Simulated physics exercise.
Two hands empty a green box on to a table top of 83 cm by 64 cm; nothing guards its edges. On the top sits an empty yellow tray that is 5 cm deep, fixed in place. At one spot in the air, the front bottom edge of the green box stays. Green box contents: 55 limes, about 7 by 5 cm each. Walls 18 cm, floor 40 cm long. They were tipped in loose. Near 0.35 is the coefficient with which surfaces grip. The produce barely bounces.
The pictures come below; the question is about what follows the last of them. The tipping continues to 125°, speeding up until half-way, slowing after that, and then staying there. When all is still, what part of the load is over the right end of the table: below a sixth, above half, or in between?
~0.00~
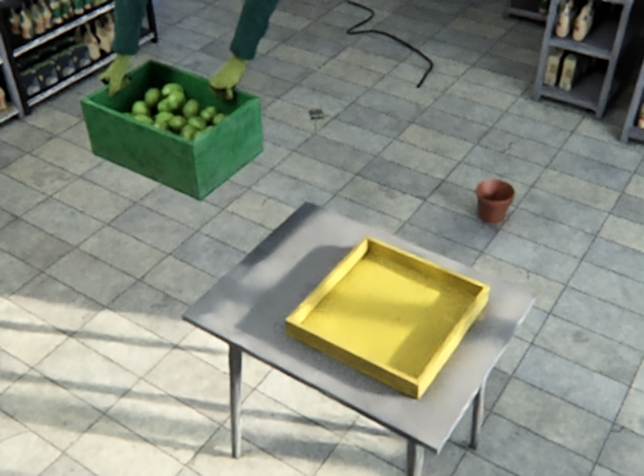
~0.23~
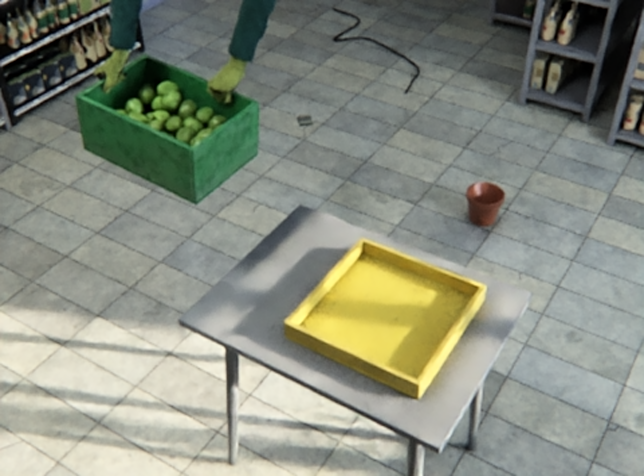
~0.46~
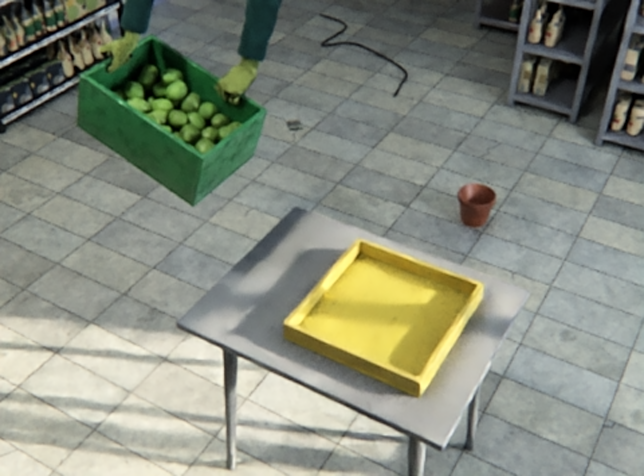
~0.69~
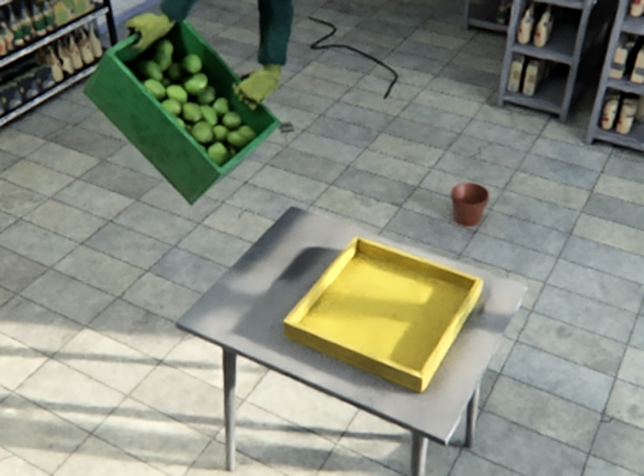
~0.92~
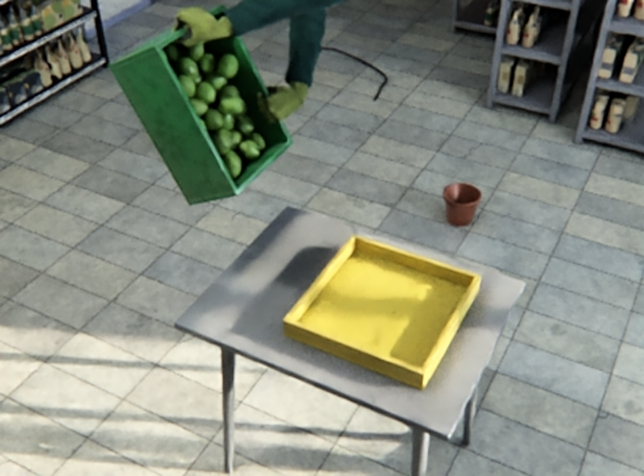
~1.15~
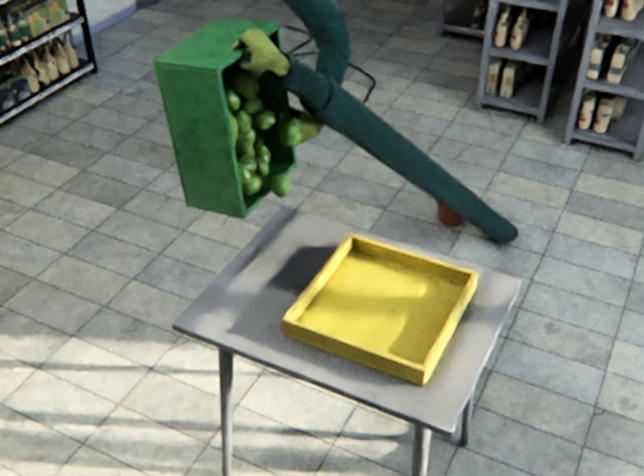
Oh, only under a sixth of them, I'd say.
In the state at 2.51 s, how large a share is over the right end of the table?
Estimated fraction: Some 0 percent.
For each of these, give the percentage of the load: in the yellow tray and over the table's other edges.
About 40 and 25 per cent.
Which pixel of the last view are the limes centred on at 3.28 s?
Somewhere around (308, 278) in pixels.
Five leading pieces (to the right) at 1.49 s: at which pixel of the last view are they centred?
I'd put their middle close to (363, 292).
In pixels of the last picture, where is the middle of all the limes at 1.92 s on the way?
The centre sits near (309, 273).
After 1.49 s, tilt 112°; 33 still in the green box, 6 in the yellow tray, 7 on the table top outside the tray and 9 in the air.
After 1.92 s, tilt 125°; 1 still in the green box, 22 in the yellow tray, 28 on the table top outside the tray, 2 over the table's other edges and 2 in the air.
After 2.51 s, tilt 125°; 23 in the yellow tray, 19 on the table top outside the tray and 13 over the table's other edges.
When it is over (at 3.28 s), 23 in the yellow tray, 18 on the table top outside the tray and 14 over the table's other edges. Asked share, 0 of 55, 0 per cent.
